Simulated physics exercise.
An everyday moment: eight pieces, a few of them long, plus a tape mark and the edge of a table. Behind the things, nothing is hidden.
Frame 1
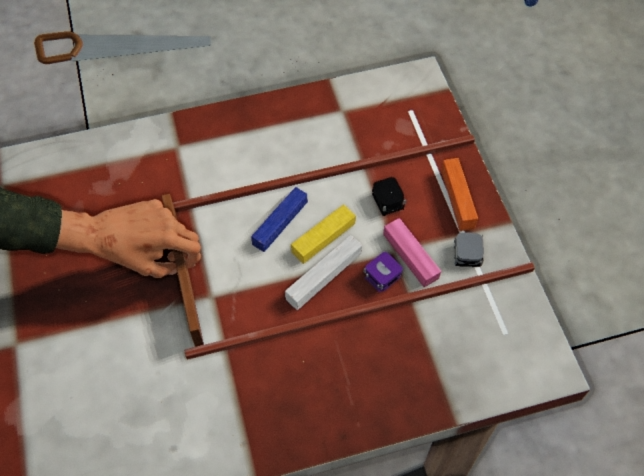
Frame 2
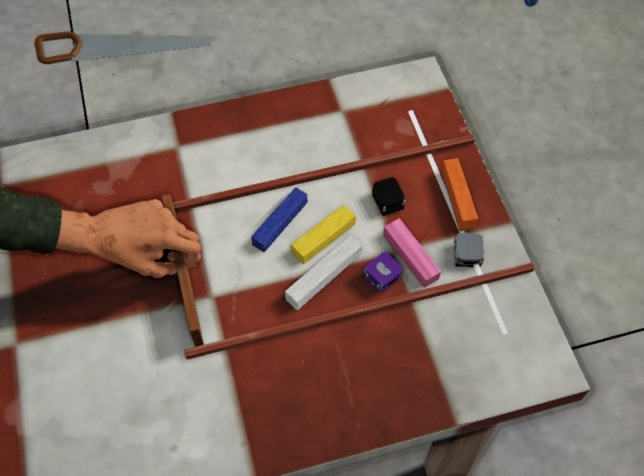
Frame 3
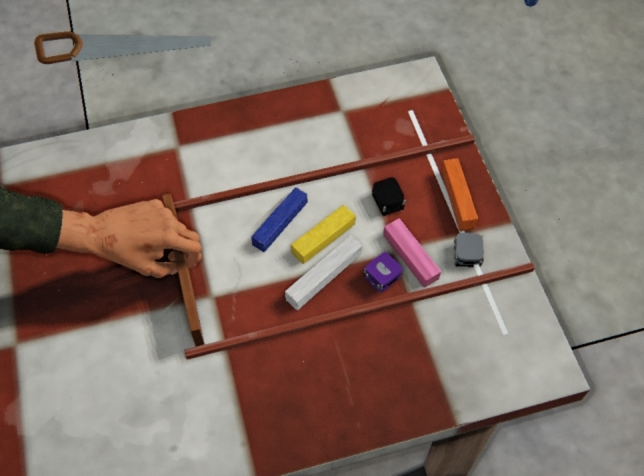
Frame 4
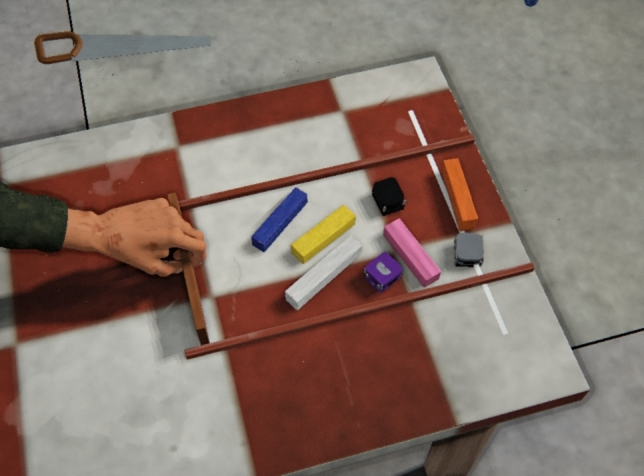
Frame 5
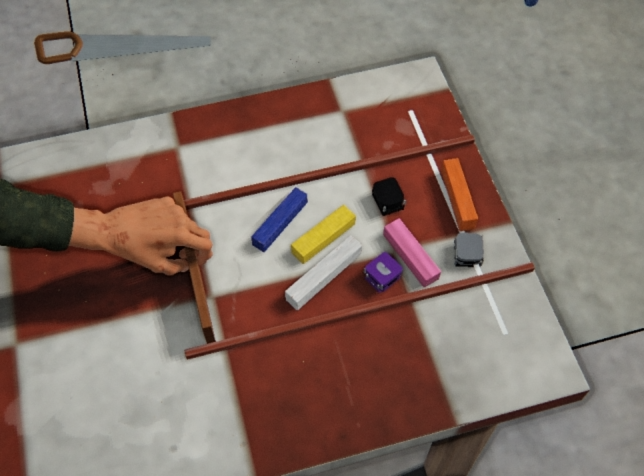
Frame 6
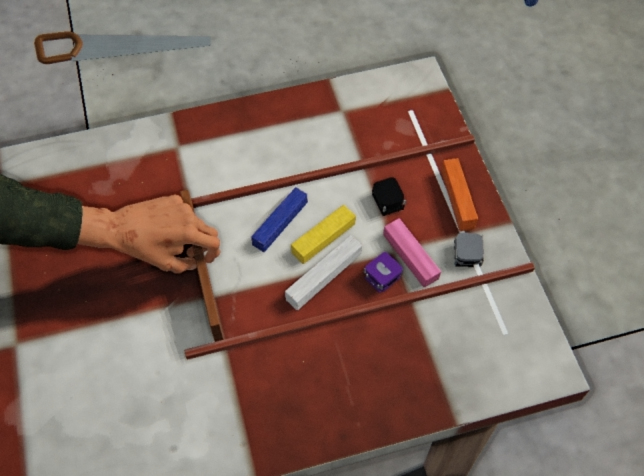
A hand slides a wooden board slightly right between two rails toward scattered, motionless coloured blocks.
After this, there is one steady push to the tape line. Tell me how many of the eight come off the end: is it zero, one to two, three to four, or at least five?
It is three to four.
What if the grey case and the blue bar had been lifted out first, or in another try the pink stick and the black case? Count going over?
In order, the numbers are 2 and 1.
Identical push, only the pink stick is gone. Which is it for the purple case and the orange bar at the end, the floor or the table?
Result - purple case: Up; orange bar: Gone.
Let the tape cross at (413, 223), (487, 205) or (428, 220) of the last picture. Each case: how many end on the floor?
Counts per try: 0; 7; 1.
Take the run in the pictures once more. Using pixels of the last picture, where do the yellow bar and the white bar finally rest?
The yellow bar ends at (480, 201) and the white bar at (494, 220).
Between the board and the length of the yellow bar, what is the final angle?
It is near 35° out of line.
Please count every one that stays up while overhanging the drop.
I'd put it at 2.
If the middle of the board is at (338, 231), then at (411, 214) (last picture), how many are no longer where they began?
I get 6 at the one place and 8 at the other.
Soon after, none off yet; orange bar at rest near (459, 194); grey case at rest near (469, 251); pink stick moving near (415, 251).
At rest, the number that fall off is three or four; fallen, pink stick, grey case and orange bar.
